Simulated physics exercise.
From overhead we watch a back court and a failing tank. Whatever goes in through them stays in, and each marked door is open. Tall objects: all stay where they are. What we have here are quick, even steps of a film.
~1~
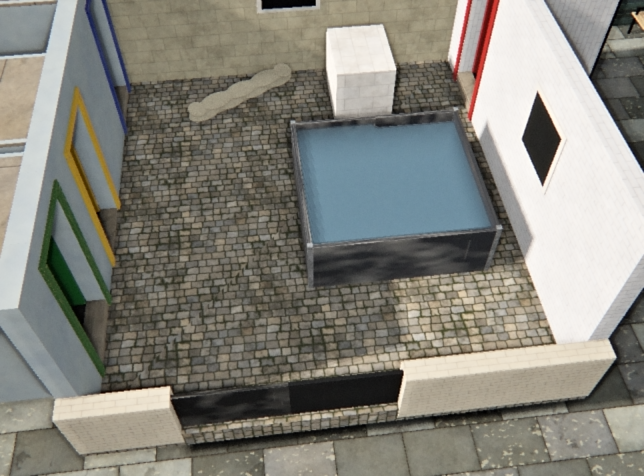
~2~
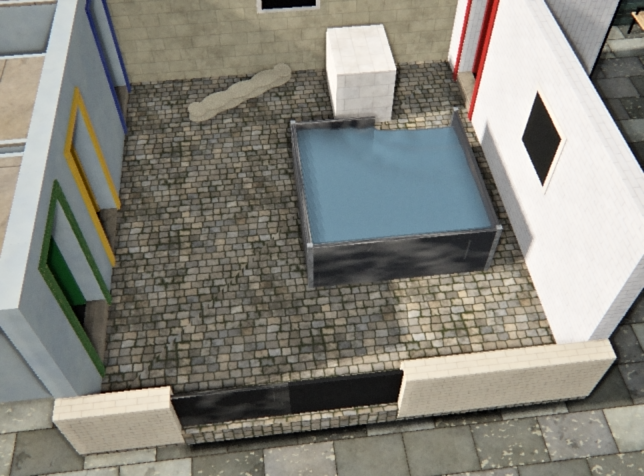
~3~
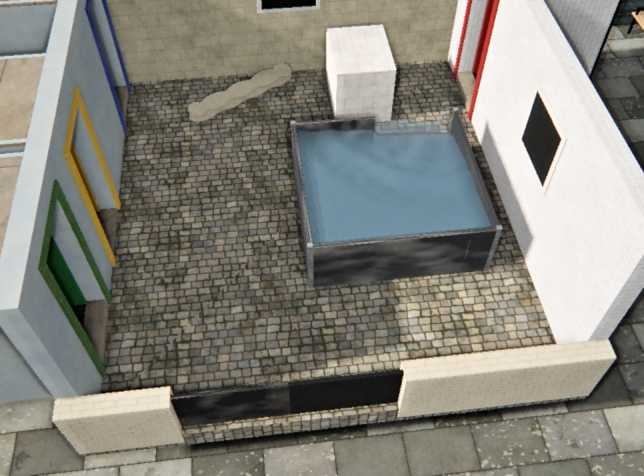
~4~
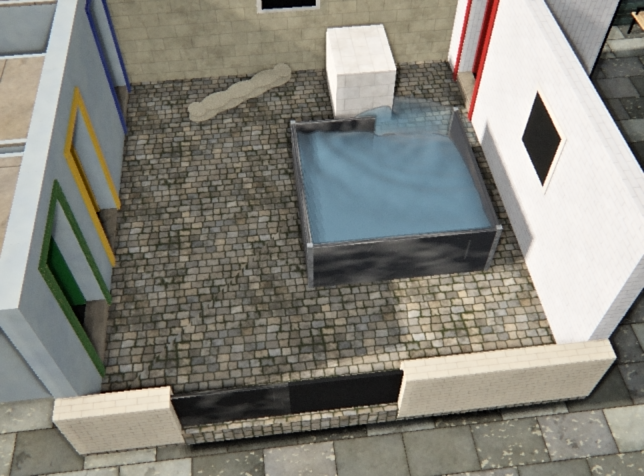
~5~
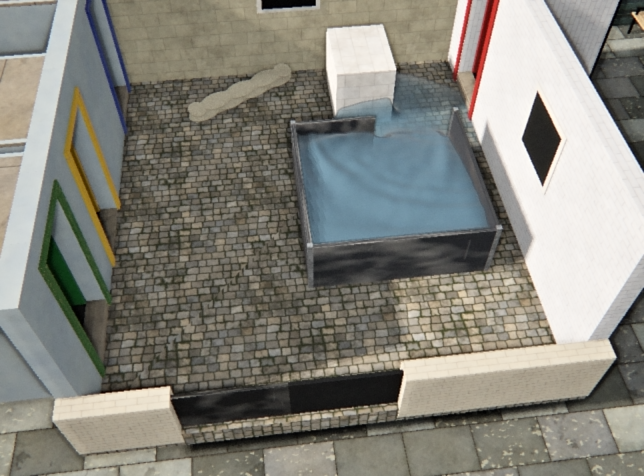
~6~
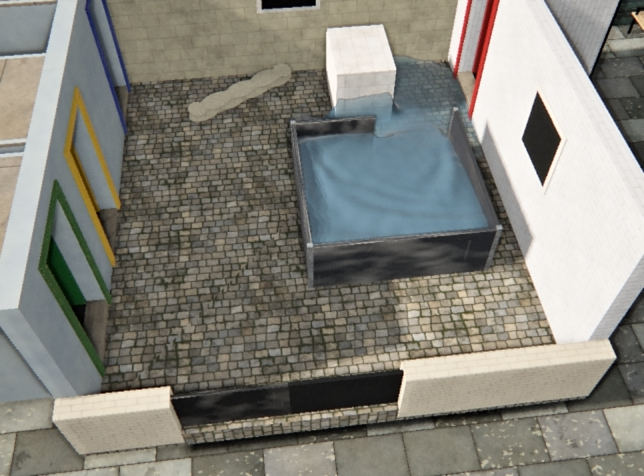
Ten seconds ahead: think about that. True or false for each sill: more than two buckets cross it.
Blue door - false; yellow door - true; green door - false; red door - true.
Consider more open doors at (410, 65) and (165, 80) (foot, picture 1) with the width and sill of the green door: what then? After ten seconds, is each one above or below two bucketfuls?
The first new door crosses the line, and the second stays below the line.
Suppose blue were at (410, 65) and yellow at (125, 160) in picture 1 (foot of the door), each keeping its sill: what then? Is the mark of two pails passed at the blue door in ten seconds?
Blue is flooded.
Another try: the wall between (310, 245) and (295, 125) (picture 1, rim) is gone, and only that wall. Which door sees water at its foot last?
That is the one in red.
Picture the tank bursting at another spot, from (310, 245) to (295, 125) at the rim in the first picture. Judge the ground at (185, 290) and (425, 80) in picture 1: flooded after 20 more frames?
Going through them in order, the first ends up waterlogged and the second left dry.
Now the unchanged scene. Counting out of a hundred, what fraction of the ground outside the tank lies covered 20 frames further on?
Roughly 50 percent, I'd say.
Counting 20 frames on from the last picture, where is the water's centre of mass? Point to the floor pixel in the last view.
Point: (359, 165).
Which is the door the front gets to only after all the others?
Answer - the green one.
A moment on, water covers 25 % of the floor; the blue door not reached, the yellow door not reached, the green door not reached, the red door under two buckets in.
Next, water covers 40 % of the floor; the blue door not reached, the yellow door not reached, the green door not reached, the red door far over two buckets in.
Then, water covers 50 % of the floor; the blue door wet at the sill, nothing in, the yellow door under two buckets in, the green door not reached, the red door far over two buckets in.
Later, water covers 85 % of the floor; the blue door under two buckets in, the yellow door over two buckets in, the green door wet at the sill, nothing in, the red door far over two buckets in.
In the end, water covers 95 % of the floor; the blue door under two buckets in, the yellow door far over two buckets in, the green door wet at the sill, nothing in, the red door far over two buckets in.
